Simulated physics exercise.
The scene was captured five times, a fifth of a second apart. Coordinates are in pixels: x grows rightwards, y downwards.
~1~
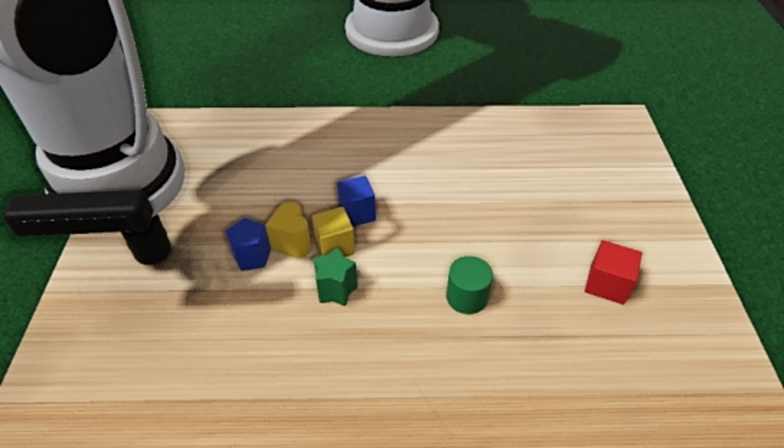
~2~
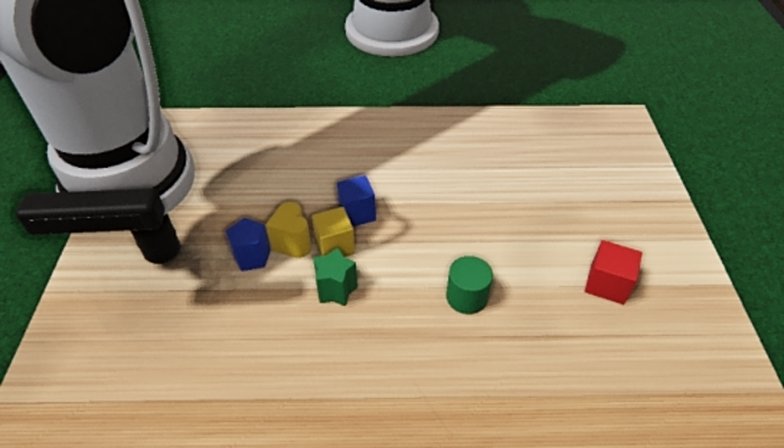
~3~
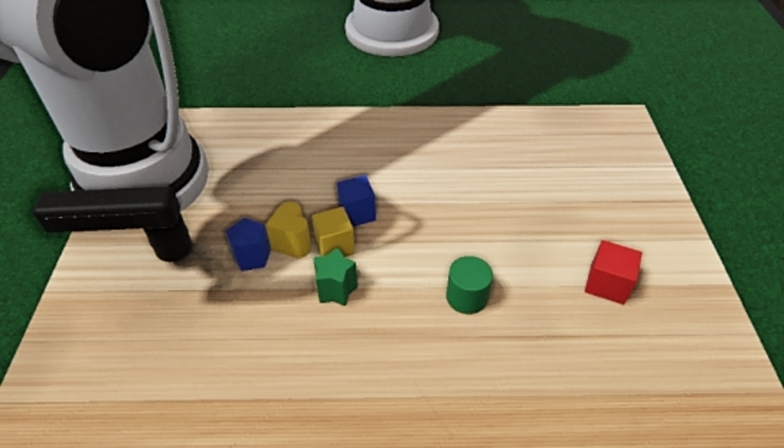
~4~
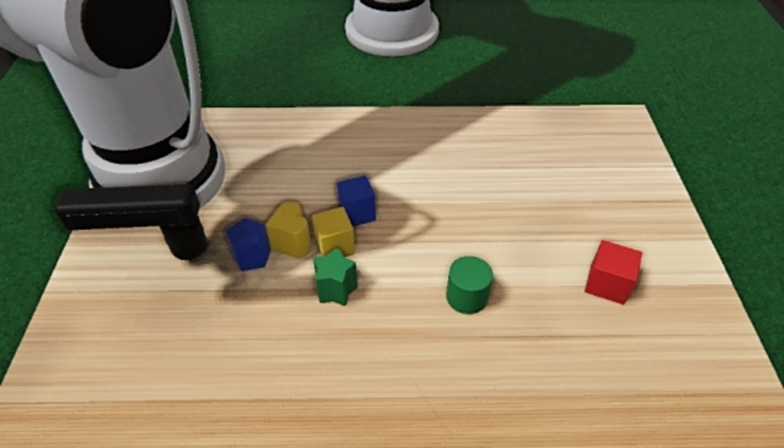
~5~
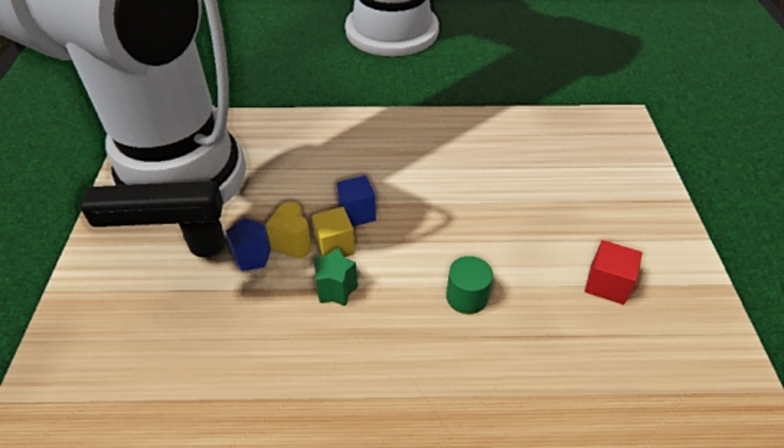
White robot arm moving its black stick slowly rightward across a wooden table, nearing a blue block beside motionless coloured blocks.
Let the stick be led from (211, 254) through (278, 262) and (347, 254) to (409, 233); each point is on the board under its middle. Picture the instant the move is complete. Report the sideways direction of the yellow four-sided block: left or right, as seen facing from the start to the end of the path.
Side: Left.
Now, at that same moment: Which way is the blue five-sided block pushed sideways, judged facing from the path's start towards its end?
That block drifts right.
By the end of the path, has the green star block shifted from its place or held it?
The green star block moves.
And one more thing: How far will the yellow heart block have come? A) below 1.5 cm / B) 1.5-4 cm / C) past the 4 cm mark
Option B.
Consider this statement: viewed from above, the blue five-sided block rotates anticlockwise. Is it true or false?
The statement is false.
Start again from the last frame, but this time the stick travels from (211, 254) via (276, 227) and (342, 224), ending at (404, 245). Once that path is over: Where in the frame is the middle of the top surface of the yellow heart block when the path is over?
At roughly (312, 223).
On the path given first. One third of the way, stick at (278, 252); blue five-sided block at (304, 250), turned 55° clockwise; yellow heart block at (306, 216), turned 70° anticlockwise; yellow four-sided block at (344, 217), turned 30° clockwise; green star block at (337, 268).
Two thirds of the way, stick at (346, 245); blue five-sided block at (342, 259), turned 105° clockwise; yellow heart block at (319, 205), turned 110° anticlockwise; yellow four-sided block at (371, 206); green star block at (357, 285).
At the end, stick at (409, 224); blue five-sided block at (342, 258), turned 105° clockwise; yellow heart block at (319, 205), turned 110° anticlockwise; yellow four-sided block at (407, 183), turned 75° anticlockwise; green star block at (357, 285).
